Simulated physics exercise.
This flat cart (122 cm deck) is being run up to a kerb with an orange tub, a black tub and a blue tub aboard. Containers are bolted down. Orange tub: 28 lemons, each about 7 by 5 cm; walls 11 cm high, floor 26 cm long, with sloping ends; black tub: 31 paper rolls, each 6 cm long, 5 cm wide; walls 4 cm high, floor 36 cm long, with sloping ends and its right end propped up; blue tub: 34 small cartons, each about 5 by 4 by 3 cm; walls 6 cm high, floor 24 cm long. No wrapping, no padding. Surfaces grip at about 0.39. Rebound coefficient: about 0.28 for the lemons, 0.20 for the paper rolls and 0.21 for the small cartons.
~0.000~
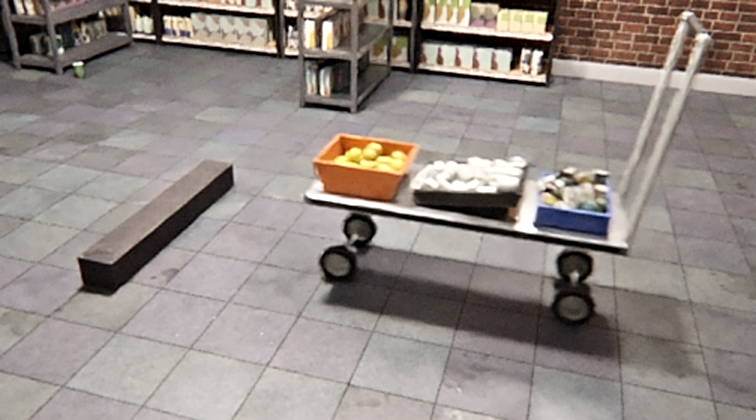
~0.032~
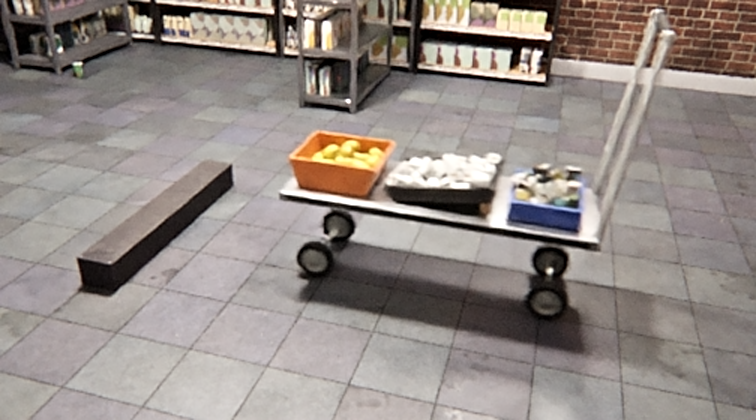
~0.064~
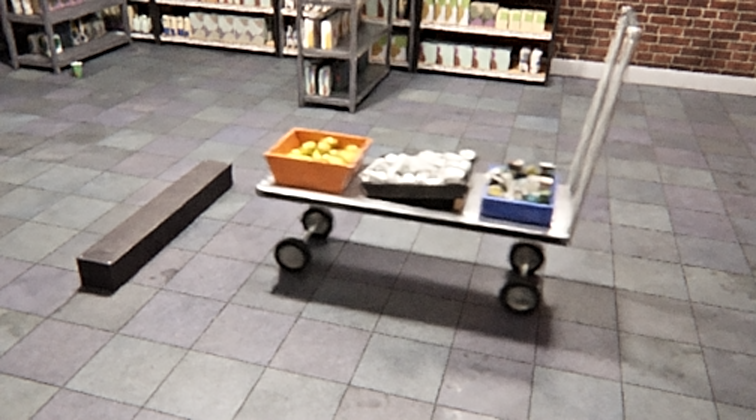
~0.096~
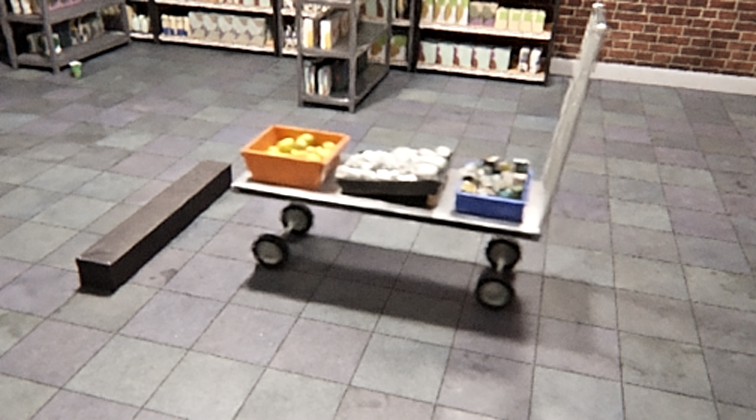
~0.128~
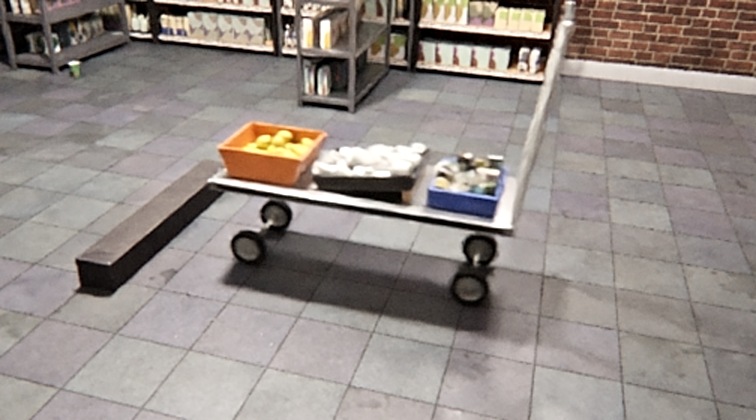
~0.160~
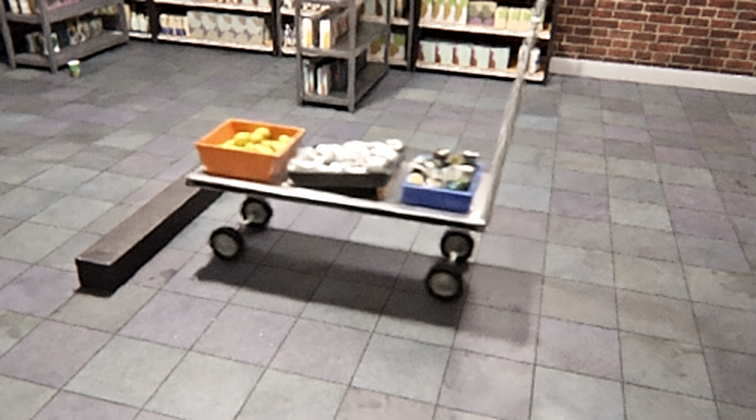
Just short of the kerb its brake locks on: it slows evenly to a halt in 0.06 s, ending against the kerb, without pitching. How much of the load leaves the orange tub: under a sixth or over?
Out of the orange tub go fewer than one in six of the lemons.
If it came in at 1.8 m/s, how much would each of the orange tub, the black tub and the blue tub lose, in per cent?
In that case orange tub 0, black tub 20, blue tub 10 per cent.
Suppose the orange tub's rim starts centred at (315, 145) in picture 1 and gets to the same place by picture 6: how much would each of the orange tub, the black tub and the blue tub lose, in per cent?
Then orange tub 0, black tub 30, blue tub 10 per cent.
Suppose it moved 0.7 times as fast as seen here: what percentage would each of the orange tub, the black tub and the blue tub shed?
Then orange tub 0, black tub 40, blue tub 20 per cent.
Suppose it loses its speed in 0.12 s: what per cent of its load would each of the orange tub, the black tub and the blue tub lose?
Then orange tub 0, black tub 40, blue tub 20 per cent.
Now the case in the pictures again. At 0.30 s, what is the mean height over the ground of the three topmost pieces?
Some 58 cm up.
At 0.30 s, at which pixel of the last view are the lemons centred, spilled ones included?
At about (190, 139).
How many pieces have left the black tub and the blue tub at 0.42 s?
Out by then, roughly: Black tub 12, blue tub 8.
After 0.20 s, the brake bites.
After 0.30 s, 0 of 28 out of the orange tub, 3 of 31 out of the black tub and 4 of 34 out of the blue tub.
After 0.42 s, 2 of 28 out of the orange tub, 11 of 31 out of the black tub and 9 of 34 out of the blue tub.
After 0.65 s, 2 of 28 out of the orange tub, 13 of 31 out of the black tub and 13 of 34 out of the blue tub.
When it is over (at 1.16 s), 2 of 28 out of the orange tub, 13 of 31 out of the black tub and 13 of 34 out of the blue tub. Asked share, 2 of 28, 7 per cent.
